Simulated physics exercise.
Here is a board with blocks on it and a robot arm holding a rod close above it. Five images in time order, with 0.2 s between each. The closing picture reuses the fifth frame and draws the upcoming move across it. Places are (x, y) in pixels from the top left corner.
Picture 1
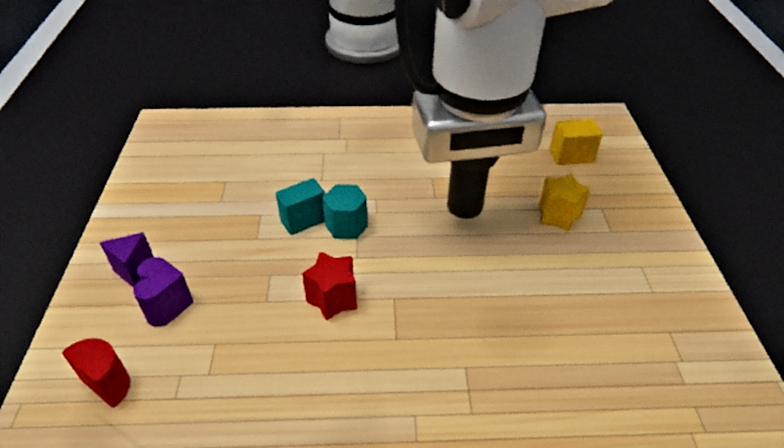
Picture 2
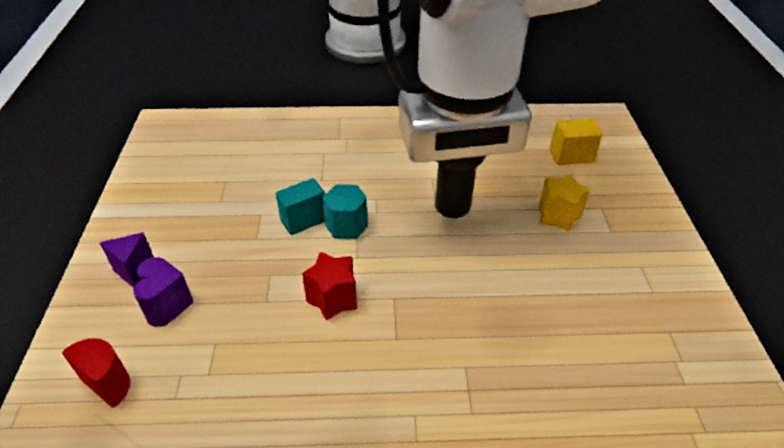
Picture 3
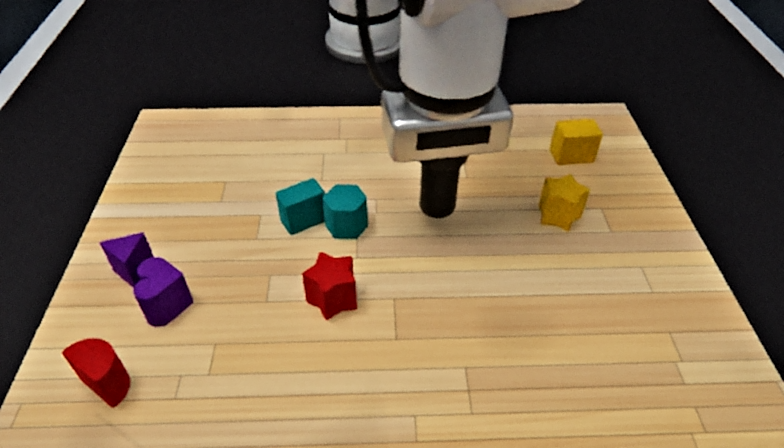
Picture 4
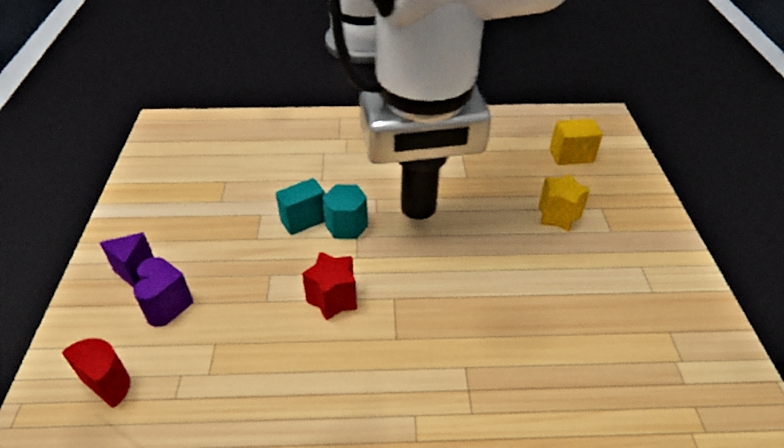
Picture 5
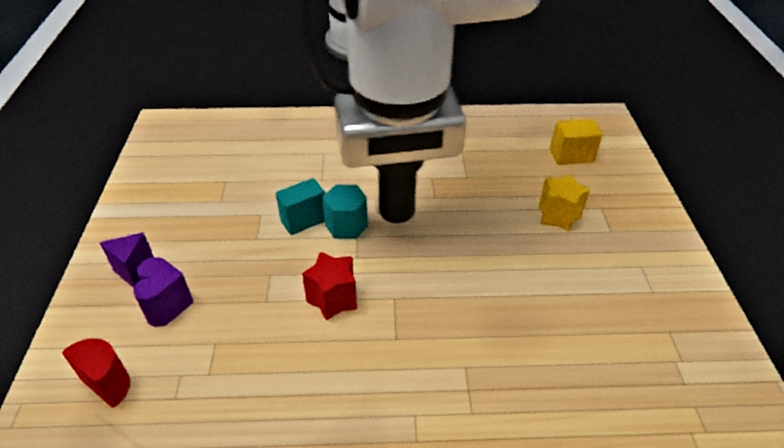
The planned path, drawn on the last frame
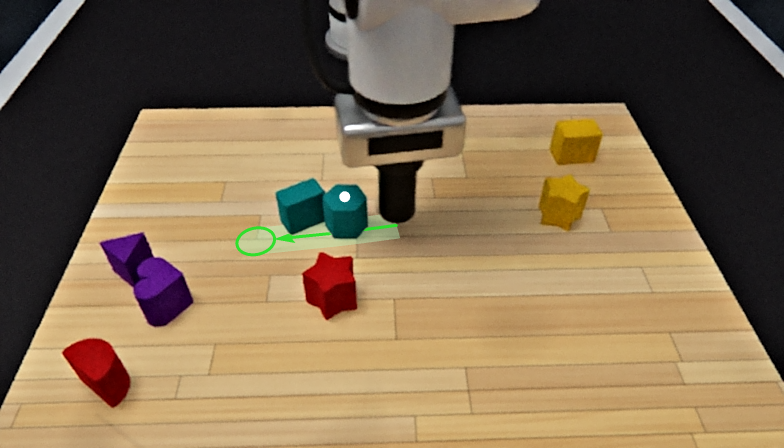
A white robot arm holding a short black rod hangs over a light wooden board on a dark surface, seen from above and in front by a still camera. Two yellow blocks sit at right, two turquoise ones and a red star near the middle, and two purple blocks and another red one at left. The arm slides the rod steadily left, close beside the turquoise hexagonal block, while every block stays put.
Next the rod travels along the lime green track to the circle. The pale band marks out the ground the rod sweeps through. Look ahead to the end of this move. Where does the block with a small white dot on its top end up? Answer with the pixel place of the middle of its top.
The middle of its upper face should be somewhere near (245, 187).
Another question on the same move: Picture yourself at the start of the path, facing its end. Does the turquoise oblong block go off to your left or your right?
Moves right.
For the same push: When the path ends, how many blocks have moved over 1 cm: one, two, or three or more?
My answer is two.
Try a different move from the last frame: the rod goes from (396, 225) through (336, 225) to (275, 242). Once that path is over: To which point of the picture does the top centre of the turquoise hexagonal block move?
Near (241, 198).
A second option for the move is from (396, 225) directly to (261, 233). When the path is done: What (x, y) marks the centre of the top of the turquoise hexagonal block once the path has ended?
Around (234, 184).
The line goes straight from (396, 225) to (256, 241); the dot is on the turquoise hexagonal block.
The first path, step by step. One third of the way, rod (350, 218); turquoise oblong block (279, 185), turned 30° anticlockwise; turquoise hexagonal block (311, 194), turned 30° clockwise.
Two thirds of the way, rod (301, 223); turquoise oblong block (257, 173), turned 15° anticlockwise; turquoise hexagonal block (273, 190), turned 75° clockwise.
At the end, rod (253, 228); turquoise oblong block (249, 166), turned 20° clockwise; red star unmoved; turquoise hexagonal block (245, 187), turned 110° clockwise.
